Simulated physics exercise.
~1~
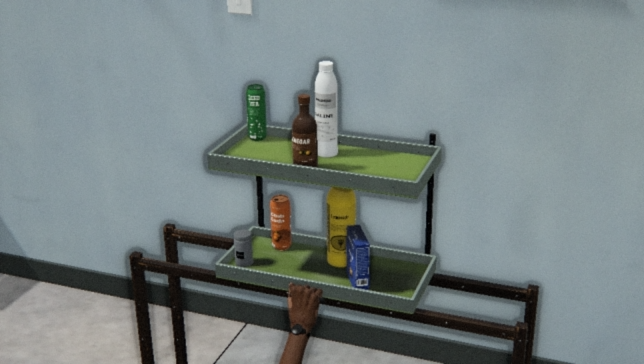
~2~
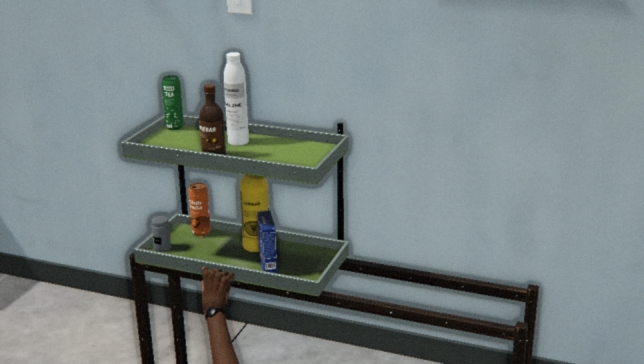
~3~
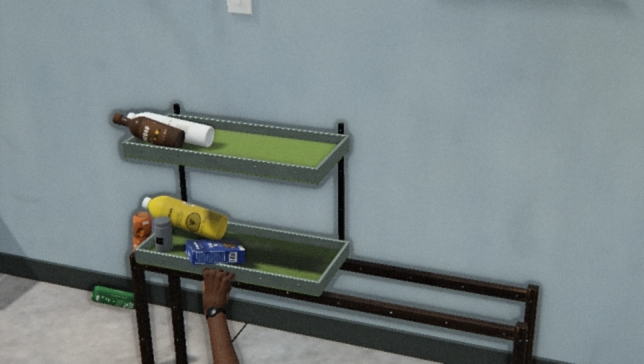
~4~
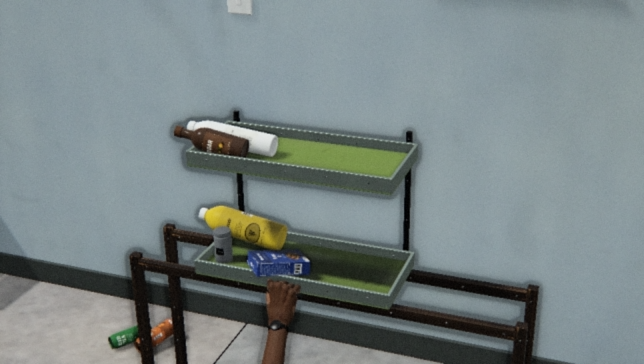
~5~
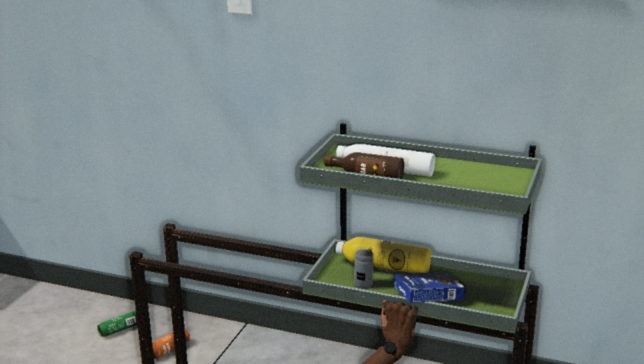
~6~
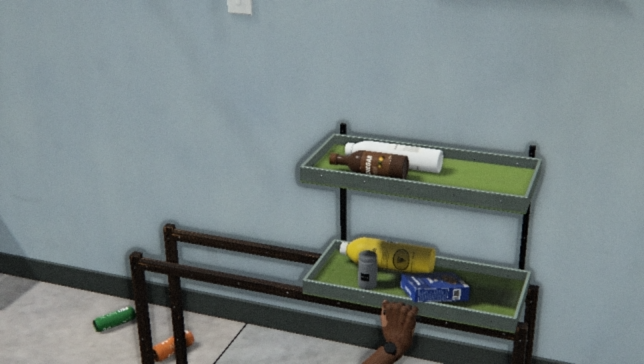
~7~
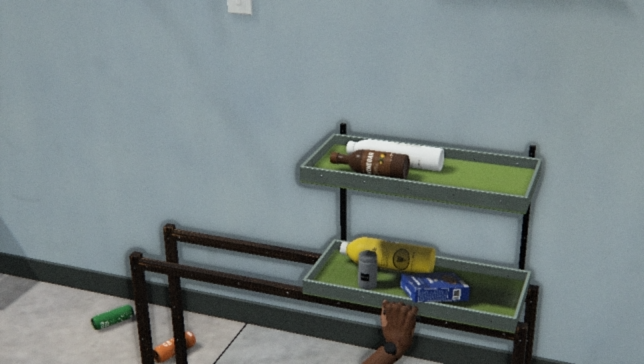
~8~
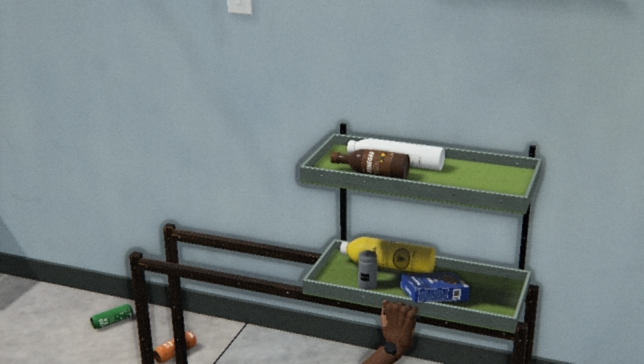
Beside a pale blue wall, a hand slid a two-level green tray of bottles and cans left along a dark rack, then right; everything but the grey shaker toppled, and the green and orange cans ended up on the floor.
